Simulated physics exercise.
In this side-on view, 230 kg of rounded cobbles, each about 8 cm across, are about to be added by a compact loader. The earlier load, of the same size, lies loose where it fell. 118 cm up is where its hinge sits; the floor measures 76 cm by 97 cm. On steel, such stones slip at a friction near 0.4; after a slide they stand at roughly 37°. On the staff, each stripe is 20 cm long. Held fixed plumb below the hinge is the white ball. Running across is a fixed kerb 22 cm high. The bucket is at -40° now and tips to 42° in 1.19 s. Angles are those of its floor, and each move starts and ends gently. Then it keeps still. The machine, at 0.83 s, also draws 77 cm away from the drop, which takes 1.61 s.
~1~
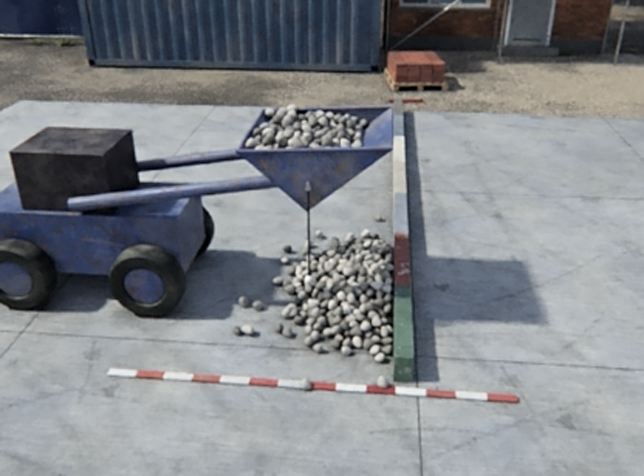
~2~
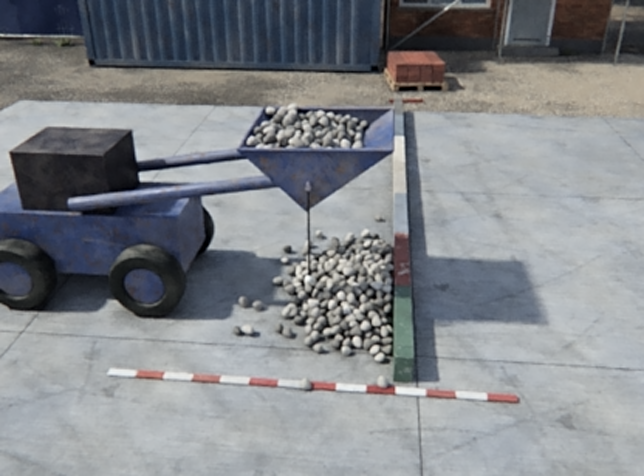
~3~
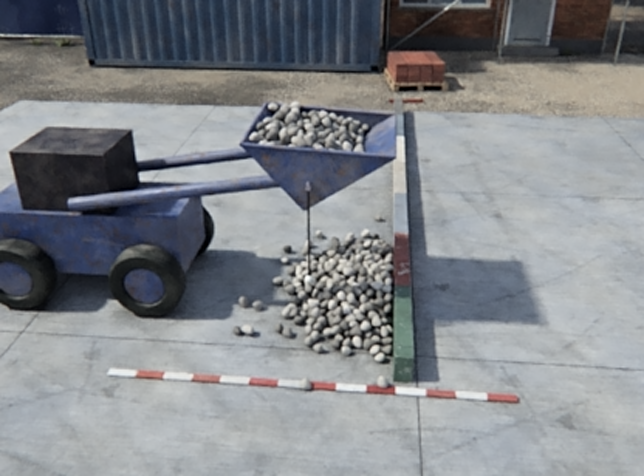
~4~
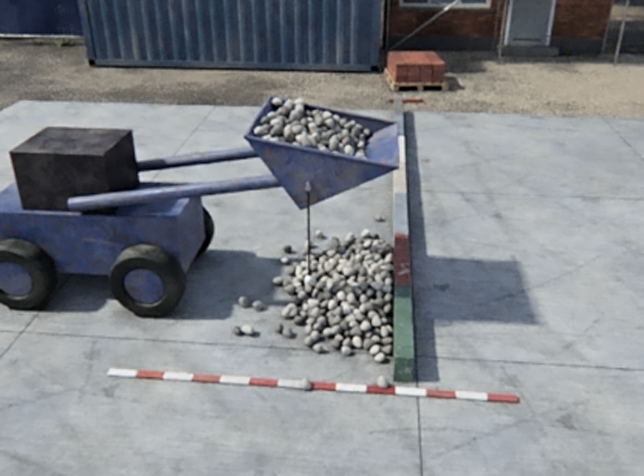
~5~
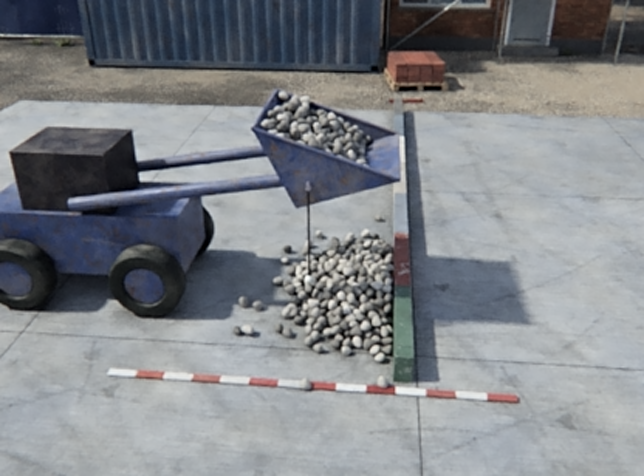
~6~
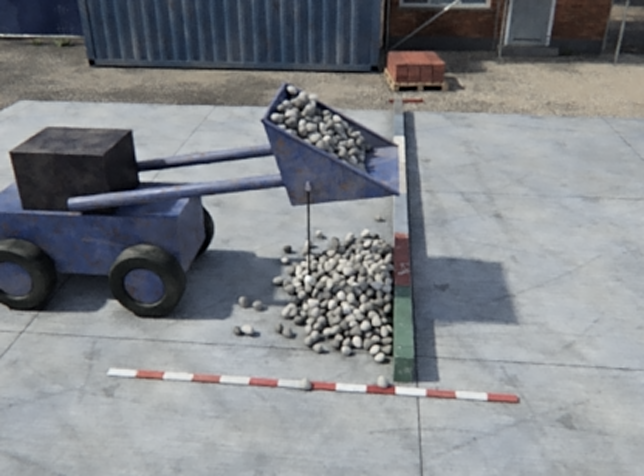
On a concrete yard, a blue loader held a bucket of grey stones above a loose pile beside a low upright barrier, then the bucket gradually tilted forward, its right edge dipping.
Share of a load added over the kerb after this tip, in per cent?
Some 21 %.
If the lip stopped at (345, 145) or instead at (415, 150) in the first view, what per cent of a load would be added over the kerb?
Around 0 percent, then around 50 percent.
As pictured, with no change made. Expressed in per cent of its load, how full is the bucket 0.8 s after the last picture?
Roughly 25 per cent remains inside.
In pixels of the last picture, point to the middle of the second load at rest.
I'd point to about (378, 275).
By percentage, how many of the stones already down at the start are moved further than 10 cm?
About 5 %.
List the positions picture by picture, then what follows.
Lip at (393, 148), floor tilted -40°, highest stones at (294, 116). The earlier load is highest near (372, 277), 21 cm above ground level, 100 % on this side of the kerb, in the first frame.
Lip at (394, 151), floor tilted -38°, highest stones at (294, 115), in the second frame.
Lip at (396, 157), floor tilted -34°, highest stones at (285, 112), in the third frame.
Lip at (399, 167), floor tilted -27°, highest stones at (289, 109), in the fourth frame.
The bucket is at -18°, its lip at (400, 180); the top of the load is at (293, 106), in the fifth frame.
Lip at (400, 194), floor tilted -9°, highest stones at (295, 101), in the sixth frame.
Then, 0.4 s after the last picture the floor is at 29°; in per cent of one load, 100 in the bucket, 100 on this side of the kerb; the foremost stones are at (389, 285).
Then, 0.8 s after the last picture the floor is at 42°; in per cent of one load, 27 in the bucket, 169 on this side of the kerb, 4 over the kerb; the foremost stones are at (428, 270).
Then, 2.4 s after the last picture the floor is at 42°; in per cent of one load, 0 in the bucket, 179 on this side of the kerb, 21 over the kerb; the foremost stones are at (597, 297).
Then, 4.8 s after the last picture the floor is at 42°; in per cent of one load, 0 in the bucket, 179 on this side of the kerb, 21 over the kerb; the foremost stones are at (597, 297). Net gain over the kerb, 21.
